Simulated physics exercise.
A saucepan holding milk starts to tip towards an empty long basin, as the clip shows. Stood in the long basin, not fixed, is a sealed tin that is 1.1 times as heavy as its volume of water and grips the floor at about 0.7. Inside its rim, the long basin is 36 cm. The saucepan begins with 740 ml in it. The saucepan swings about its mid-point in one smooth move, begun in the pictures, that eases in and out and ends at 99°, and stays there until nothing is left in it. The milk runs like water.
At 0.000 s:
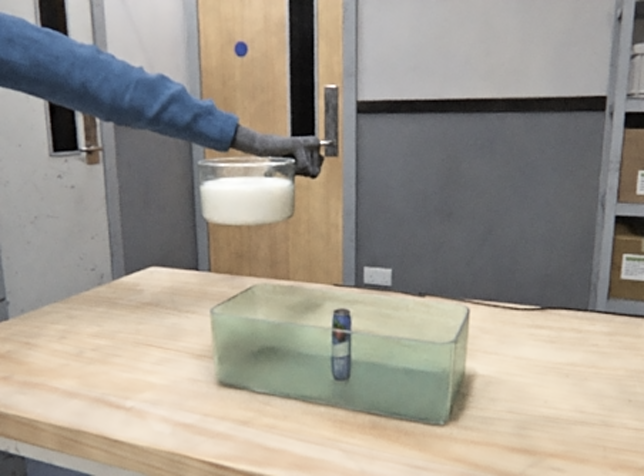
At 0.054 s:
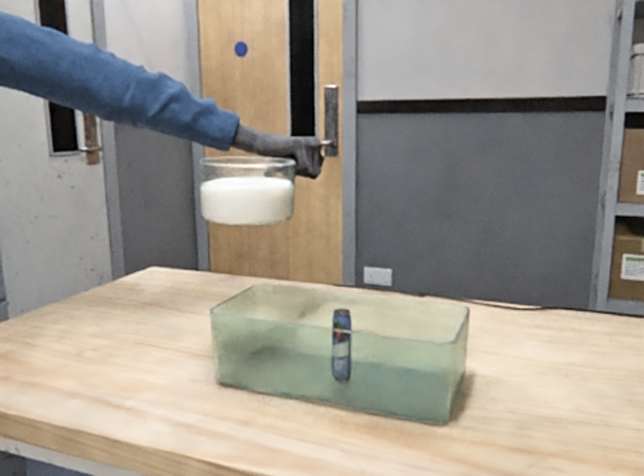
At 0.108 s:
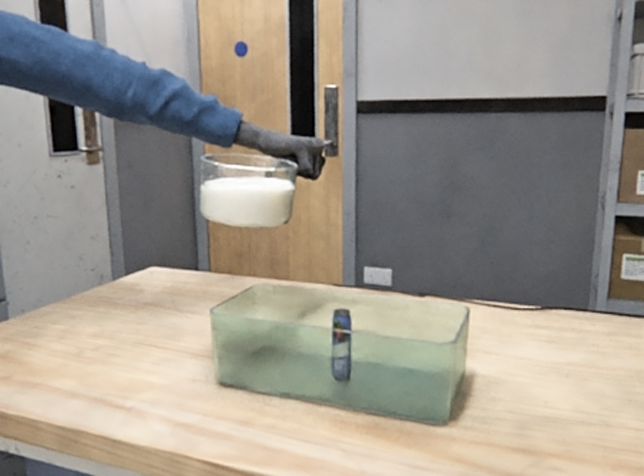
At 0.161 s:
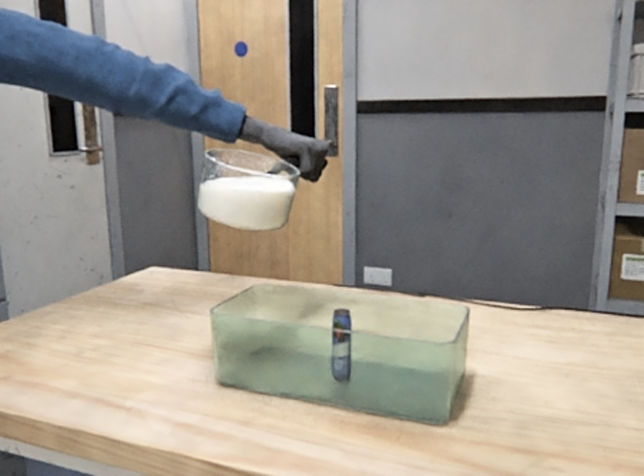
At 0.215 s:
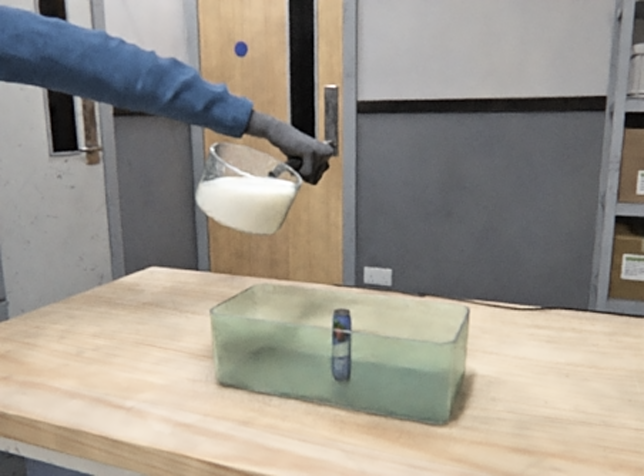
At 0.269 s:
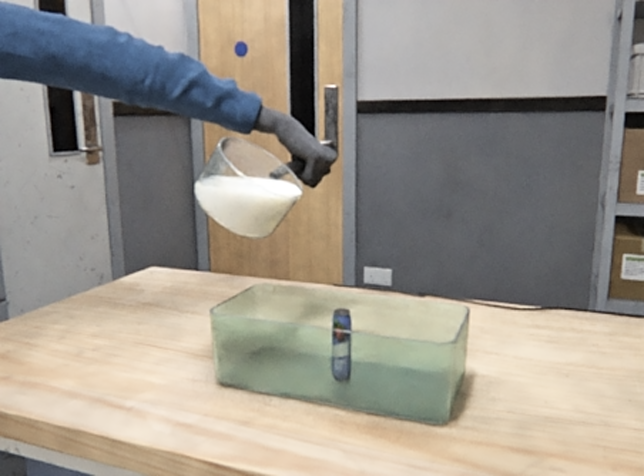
A gloved hand tilts a clear saucepan of milk rightward above a long greenish basin.
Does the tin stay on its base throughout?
No, it goes down.
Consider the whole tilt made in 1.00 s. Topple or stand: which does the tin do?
Result: Tin still standing.
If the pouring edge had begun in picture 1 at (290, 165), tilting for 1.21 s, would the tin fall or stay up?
After that, the tin stays vertical.
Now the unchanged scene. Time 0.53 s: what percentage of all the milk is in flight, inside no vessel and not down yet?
Close to 46 per cent, I'd say.
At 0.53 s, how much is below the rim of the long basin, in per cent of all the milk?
About 12 per cent.
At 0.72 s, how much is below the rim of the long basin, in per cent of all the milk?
74 per cent or thereabouts.
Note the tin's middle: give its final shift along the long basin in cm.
About 9.0 cm.
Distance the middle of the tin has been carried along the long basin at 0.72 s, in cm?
Some 1 cm.
After 0.53 s the tilt is 92° and 41 per cent is still to pour; the tin stands where it began.
After 0.72 s the tilt is 99° and 13 per cent is still to pour; the tin stands 1 cm from where it began.
After 0.92 s the tilt is 99° and 3 per cent is still to pour; the tin leans 34°.
After 1.14 s the tilt is 99° and 1 per cent is still to pour; the tin lies on its side.
In the end the tin lies on its side.
